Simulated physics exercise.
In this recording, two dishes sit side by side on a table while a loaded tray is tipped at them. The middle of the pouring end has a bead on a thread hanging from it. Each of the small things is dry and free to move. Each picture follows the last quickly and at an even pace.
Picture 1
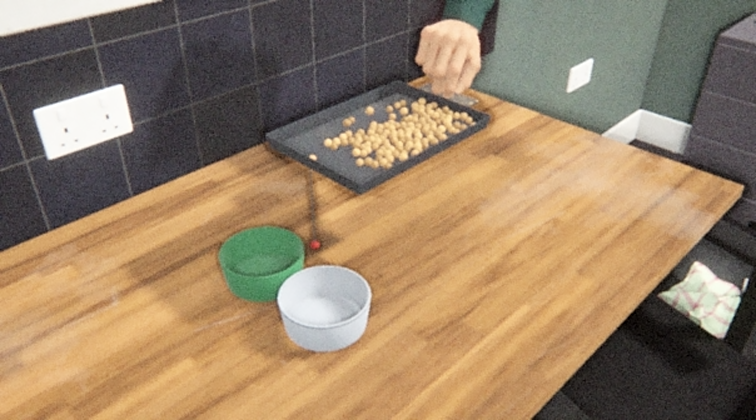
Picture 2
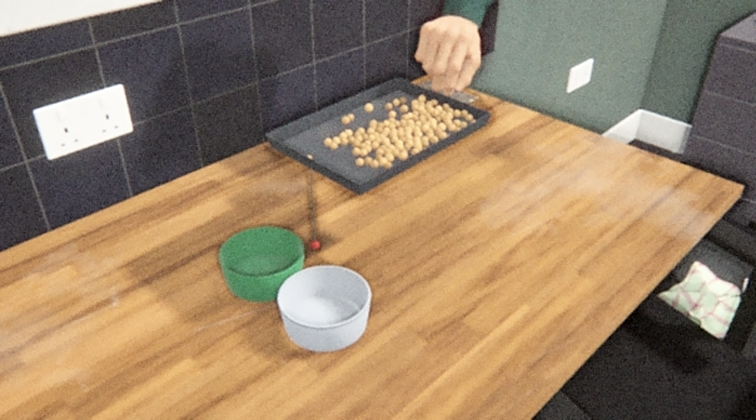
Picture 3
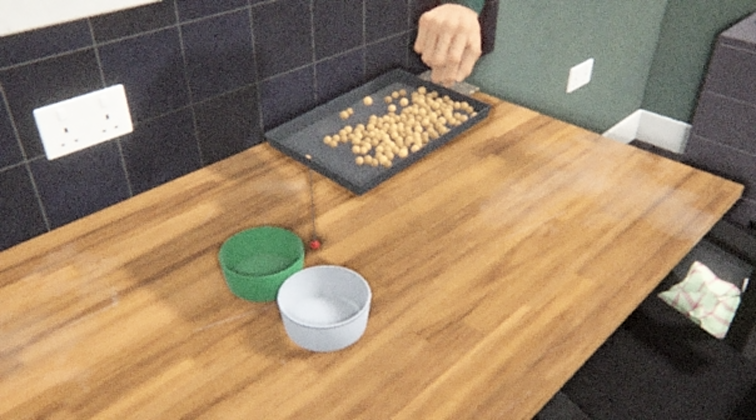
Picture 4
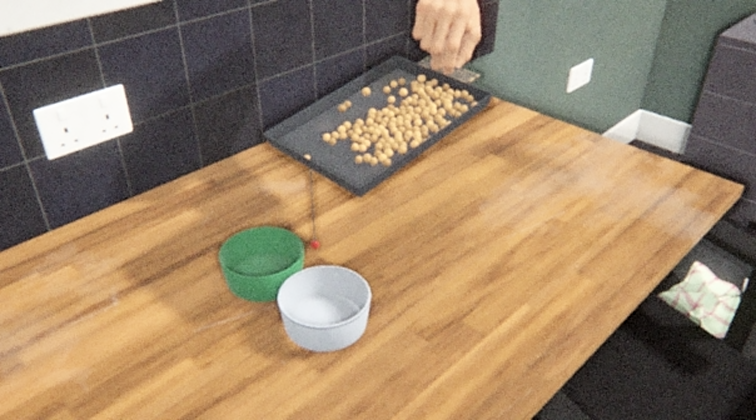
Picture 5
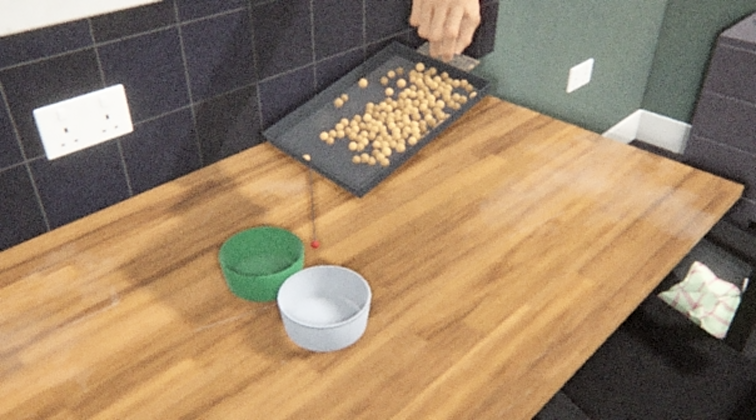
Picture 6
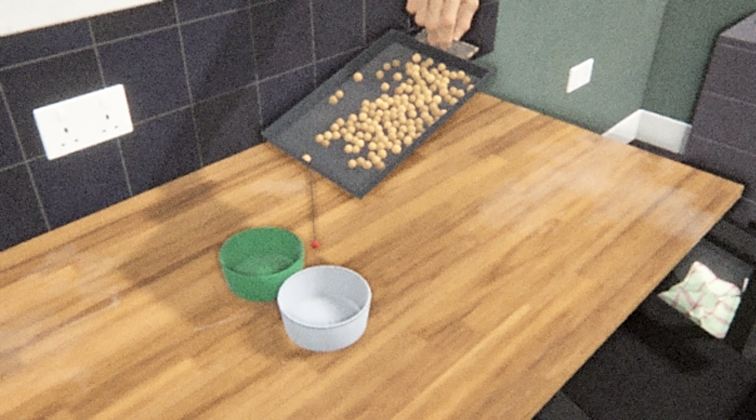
A dark tray loaded with round wooden beads rests almost flat on a wooden table, a hand at its far end, near a green dish and a white dish. The hand raises that end little by little, tilting the tray more steeply, and the beads begin shifting across it.
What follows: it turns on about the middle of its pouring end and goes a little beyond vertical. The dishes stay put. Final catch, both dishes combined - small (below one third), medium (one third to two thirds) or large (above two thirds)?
Large.
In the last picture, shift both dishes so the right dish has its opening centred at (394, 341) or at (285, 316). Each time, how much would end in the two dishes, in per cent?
It comes to near 80 per cent the first time and near 20 per cent the second time.
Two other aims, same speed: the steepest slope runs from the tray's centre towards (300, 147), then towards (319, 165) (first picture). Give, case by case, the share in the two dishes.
Roughly 60 percent first and 80 percent second.
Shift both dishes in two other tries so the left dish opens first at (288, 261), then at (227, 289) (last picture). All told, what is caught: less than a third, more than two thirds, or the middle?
Taking the two places in turn, the answer is above two thirds and then under a third.
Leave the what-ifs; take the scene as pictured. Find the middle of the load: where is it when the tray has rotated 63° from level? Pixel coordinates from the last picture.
(335, 179).
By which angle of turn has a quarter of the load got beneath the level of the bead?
75 degrees.
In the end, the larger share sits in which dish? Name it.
It turns out to be the right.
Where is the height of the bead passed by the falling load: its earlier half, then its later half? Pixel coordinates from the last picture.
I'd put it at roughly (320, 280), and after that at roughly (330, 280).
Soon, tray tipped steeply; most on the tray; a small part in the right dish; a stray few in the left dish; a stray few outside both; about a quarter in the air.
A while on, tray tipped past a quarter turn; a small part on the tray; about half in the right dish; a stray few in the left dish; a small part outside both; about a quarter in the air.
Towards the end, tray tipped past a quarter turn; most in the right dish; a stray few in the left dish; a small part outside both.
Finally, tray tipped past a quarter turn; most in the right dish; a stray few in the left dish; a small part outside both.
